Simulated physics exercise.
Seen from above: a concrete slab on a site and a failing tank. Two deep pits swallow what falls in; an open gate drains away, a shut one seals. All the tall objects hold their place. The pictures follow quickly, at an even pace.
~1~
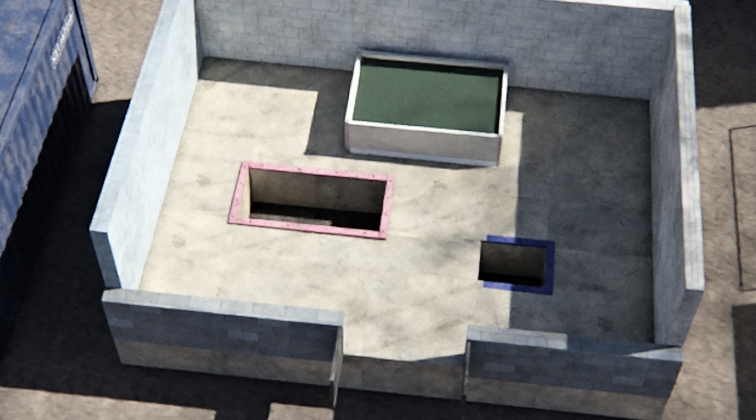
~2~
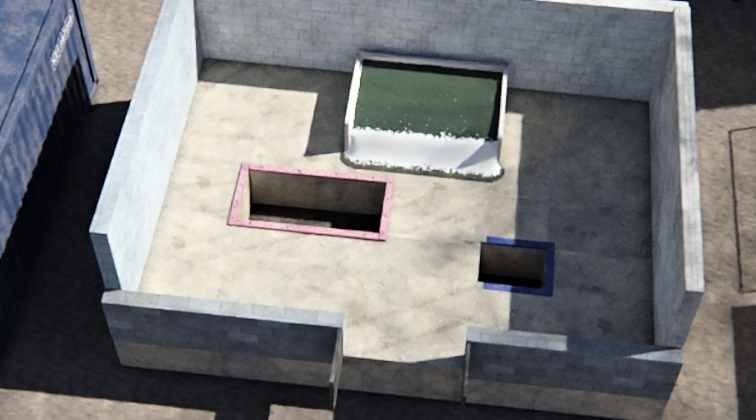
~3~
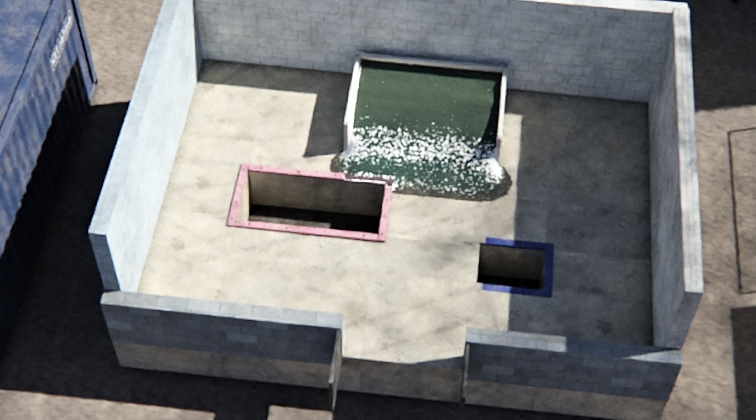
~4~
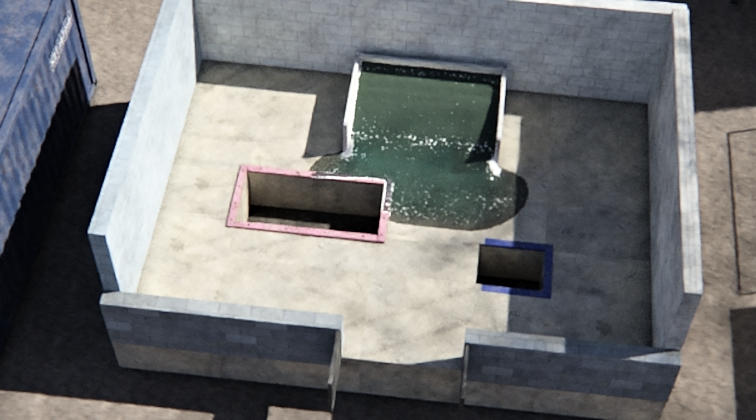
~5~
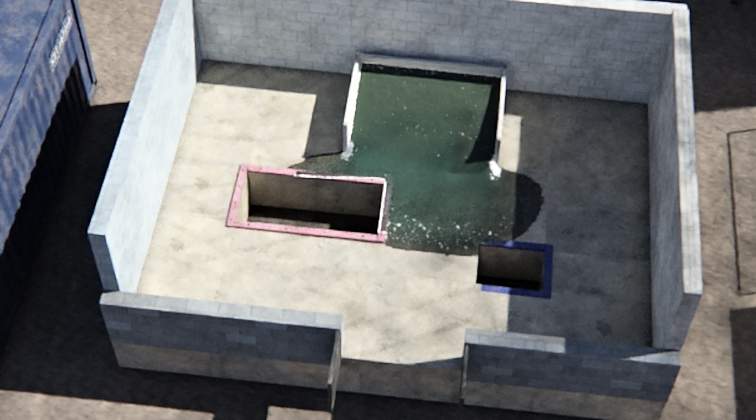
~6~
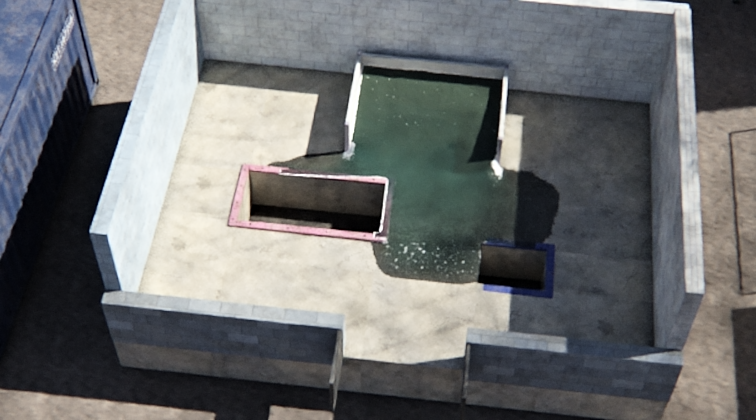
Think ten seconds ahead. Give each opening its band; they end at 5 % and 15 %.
One by one: The gate takes more than 15 %; the blue pit takes more than 15 %; the pink pit takes more than 15 %.
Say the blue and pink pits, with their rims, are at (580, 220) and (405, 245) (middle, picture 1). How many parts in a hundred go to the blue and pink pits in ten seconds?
Roughly, in per cent: Blue 10, pink 55.
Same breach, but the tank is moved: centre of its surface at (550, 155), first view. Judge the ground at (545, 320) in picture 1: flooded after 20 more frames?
At that place: Under water.
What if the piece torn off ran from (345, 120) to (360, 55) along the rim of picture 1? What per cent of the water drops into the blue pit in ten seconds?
In per cent: Blue 8.
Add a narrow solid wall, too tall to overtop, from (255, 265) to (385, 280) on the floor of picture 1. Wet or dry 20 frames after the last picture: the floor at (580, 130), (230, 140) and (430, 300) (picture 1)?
In that order: No water, covered, flooded.
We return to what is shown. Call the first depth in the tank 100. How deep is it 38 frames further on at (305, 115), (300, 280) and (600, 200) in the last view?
In turn 2, 2 and 4 in a hundred.
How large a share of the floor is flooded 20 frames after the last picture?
Near 40 in a hundred.
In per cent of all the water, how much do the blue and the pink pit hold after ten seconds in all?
In turn 24 and 20 per cent.
A moment on, water covers 30 % of the floor; the gate 2 %, the blue pit 4 %, the pink pit 12 %.
Next, water covers 35 % of the floor; the gate 9 %, the blue pit 10 %, the pink pit 17 %.
Then, water covers 40 % of the floor; the gate 19 %, the blue pit 15 %, the pink pit 19 %.
Later, water covers 50 % of the floor; the gate 24 %, the blue pit 20 %, the pink pit 20 %.
In the end, water covers 50 % of the floor; the gate 26 %, the blue pit 24 %, the pink pit 20 %.
